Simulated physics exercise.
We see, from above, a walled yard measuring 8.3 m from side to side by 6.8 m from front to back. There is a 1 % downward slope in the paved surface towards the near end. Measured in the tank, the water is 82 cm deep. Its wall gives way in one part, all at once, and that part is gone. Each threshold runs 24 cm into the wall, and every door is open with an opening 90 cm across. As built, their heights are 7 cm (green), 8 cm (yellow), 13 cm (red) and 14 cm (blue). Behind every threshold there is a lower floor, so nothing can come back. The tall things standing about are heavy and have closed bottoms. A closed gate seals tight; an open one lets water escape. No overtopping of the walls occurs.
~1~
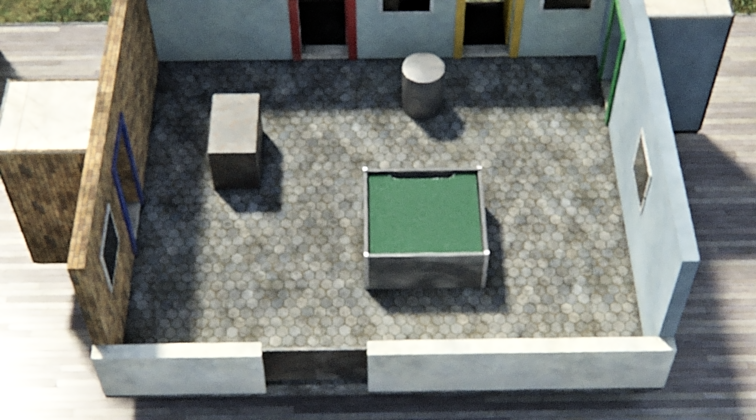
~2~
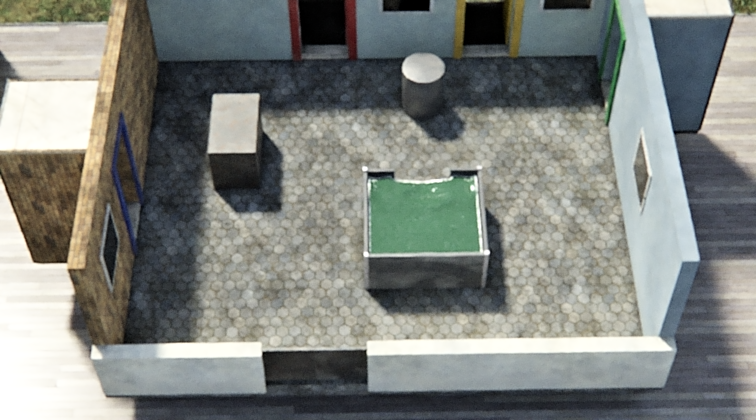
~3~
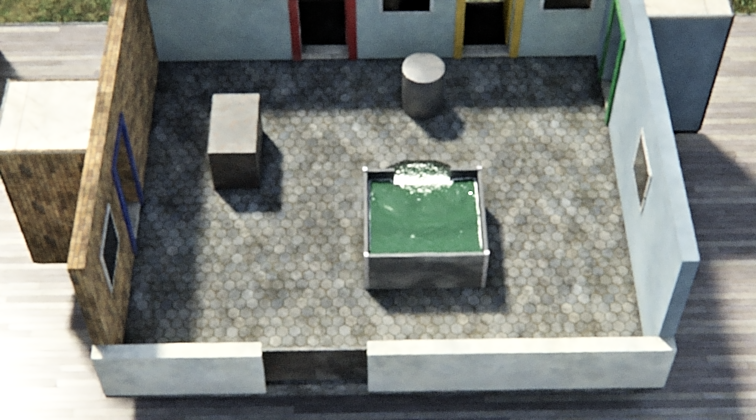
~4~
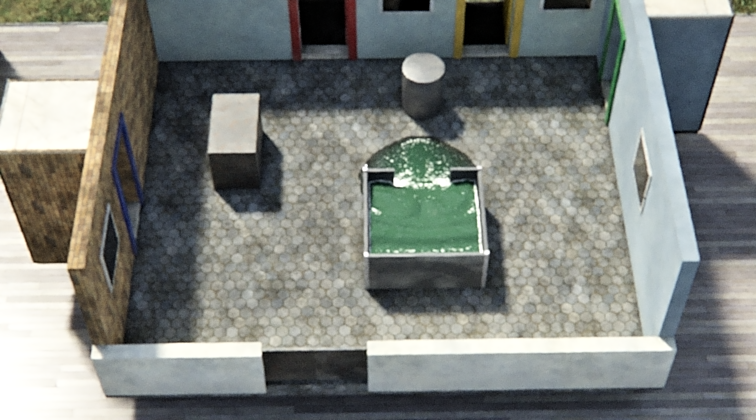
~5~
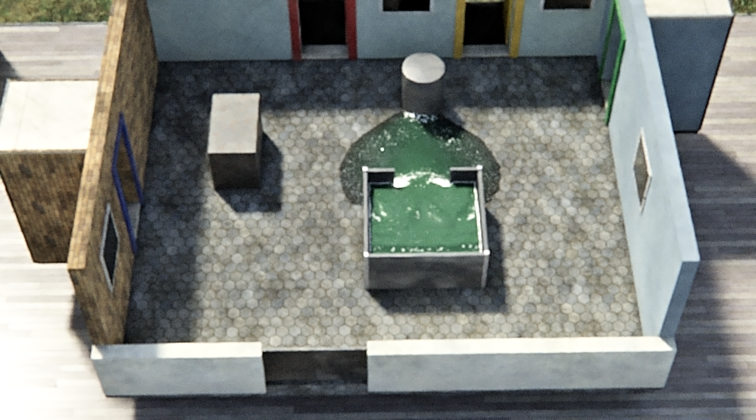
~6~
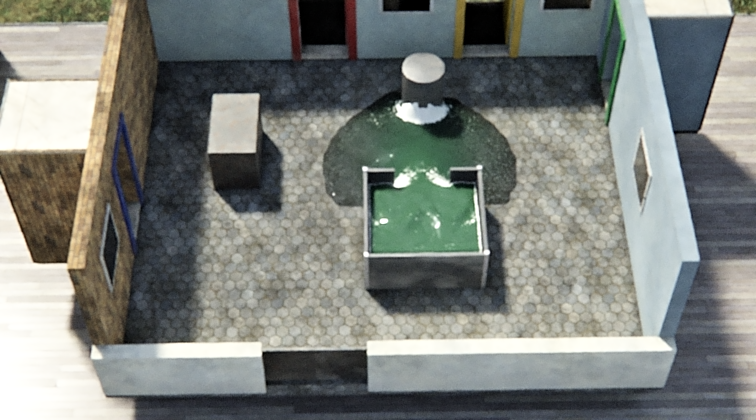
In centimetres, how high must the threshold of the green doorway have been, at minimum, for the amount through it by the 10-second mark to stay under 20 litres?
It must have been at least 12 cm high.
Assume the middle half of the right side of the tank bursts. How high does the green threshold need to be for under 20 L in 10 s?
The answer is some 6.0 cm.
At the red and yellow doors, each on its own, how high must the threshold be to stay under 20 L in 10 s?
Some 20 cm for red, some 14.0 cm for yellow.
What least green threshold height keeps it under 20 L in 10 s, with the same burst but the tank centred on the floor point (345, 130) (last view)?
Near 14.0 cm.
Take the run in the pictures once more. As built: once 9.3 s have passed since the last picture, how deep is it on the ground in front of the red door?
3.0 cm.
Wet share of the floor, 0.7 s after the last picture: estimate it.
Wet share: Around 25 %.
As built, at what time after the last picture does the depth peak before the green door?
4.5 s.
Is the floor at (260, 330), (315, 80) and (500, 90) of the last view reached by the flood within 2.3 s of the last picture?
First bone-dry, second wet through, third wet through.
Then, 0.7 s after the last picture water covers 25 % of the floor, deepest (40 cm) near (423, 197); it has not reached the green door.
Then, 2.3 s after the last picture water covers 35 % of the floor, deepest (28 cm) near (159, 66); 12 cm at the green door, 7 litres in over its 7 cm threshold.
Then, 9.3 s after the last picture water covers 90 % of the floor, deepest (10 cm) near (373, 370); 6 cm at the green door, 96 litres in over its 7 cm threshold.
At the green door as built, the water peaked near 14 cm, 4.5 s after the last picture.
With a threshold of 11 cm, 30 litres would have come in within the 10 s; with 15 cm, 6 litres. So under 20 litres takes about 12 cm.
